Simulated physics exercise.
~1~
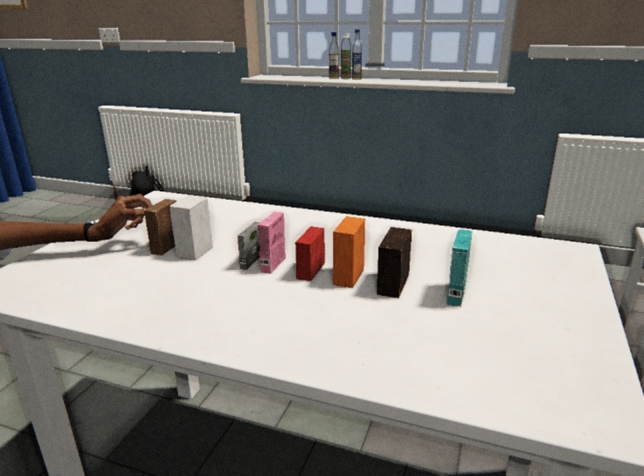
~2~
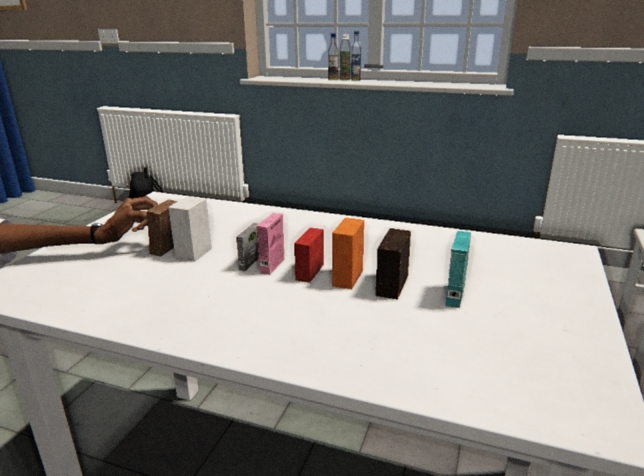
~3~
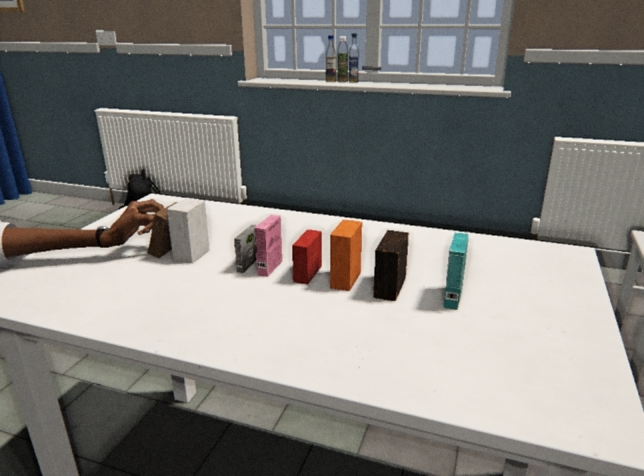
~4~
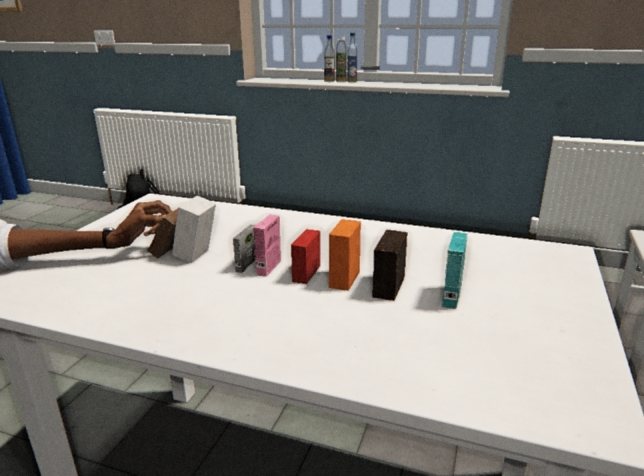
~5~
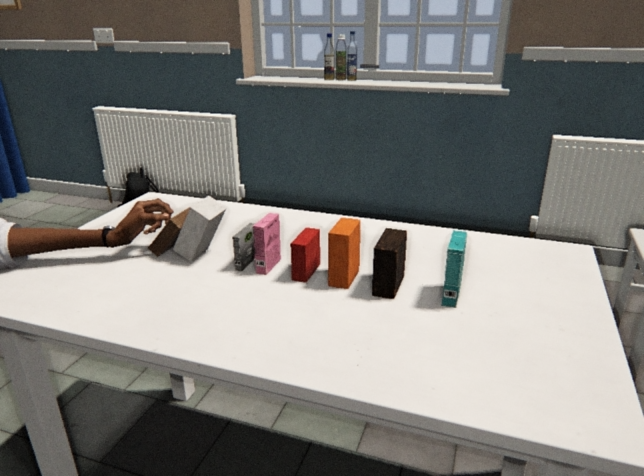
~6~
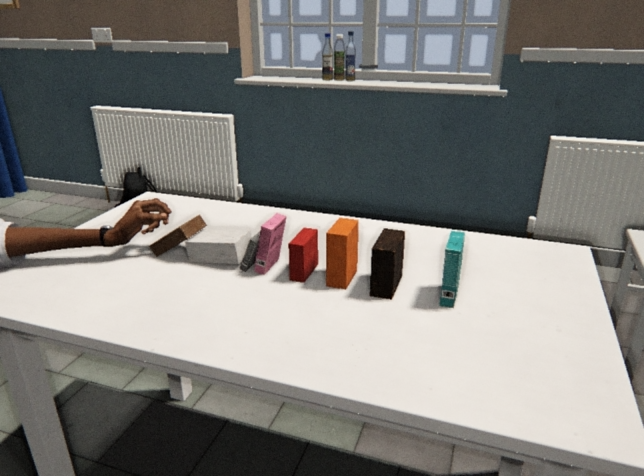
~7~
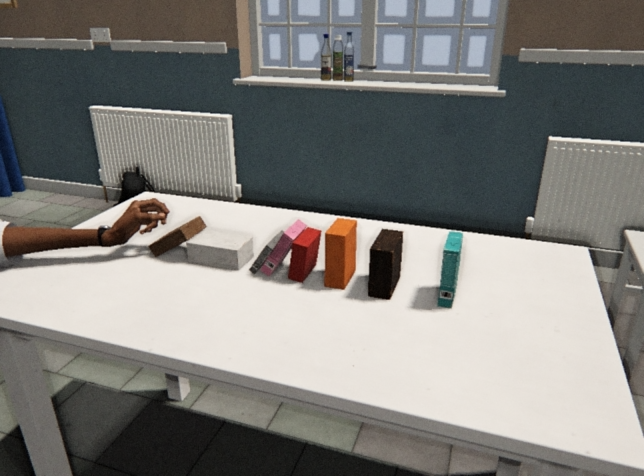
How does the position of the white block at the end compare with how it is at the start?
At the start the white block stands upright beside the brown block, but by the end it has toppled to the right and lies on its side on the table.
At first, a row of colourful blocks and packets stands upright on a white table, and a hand reaches in from the left to the brown block at the near end. The hand pushes the top of the brown block until it tilts right against the white block beside it. The white block tips in turn and drops onto its side, while the hand stays back. The grey packet then leans into the pink one, which tilts toward the red block. At the end, the brown block rests aslant, the grey and pink packets lean, and the red, orange, black and turquoise pieces still stand.
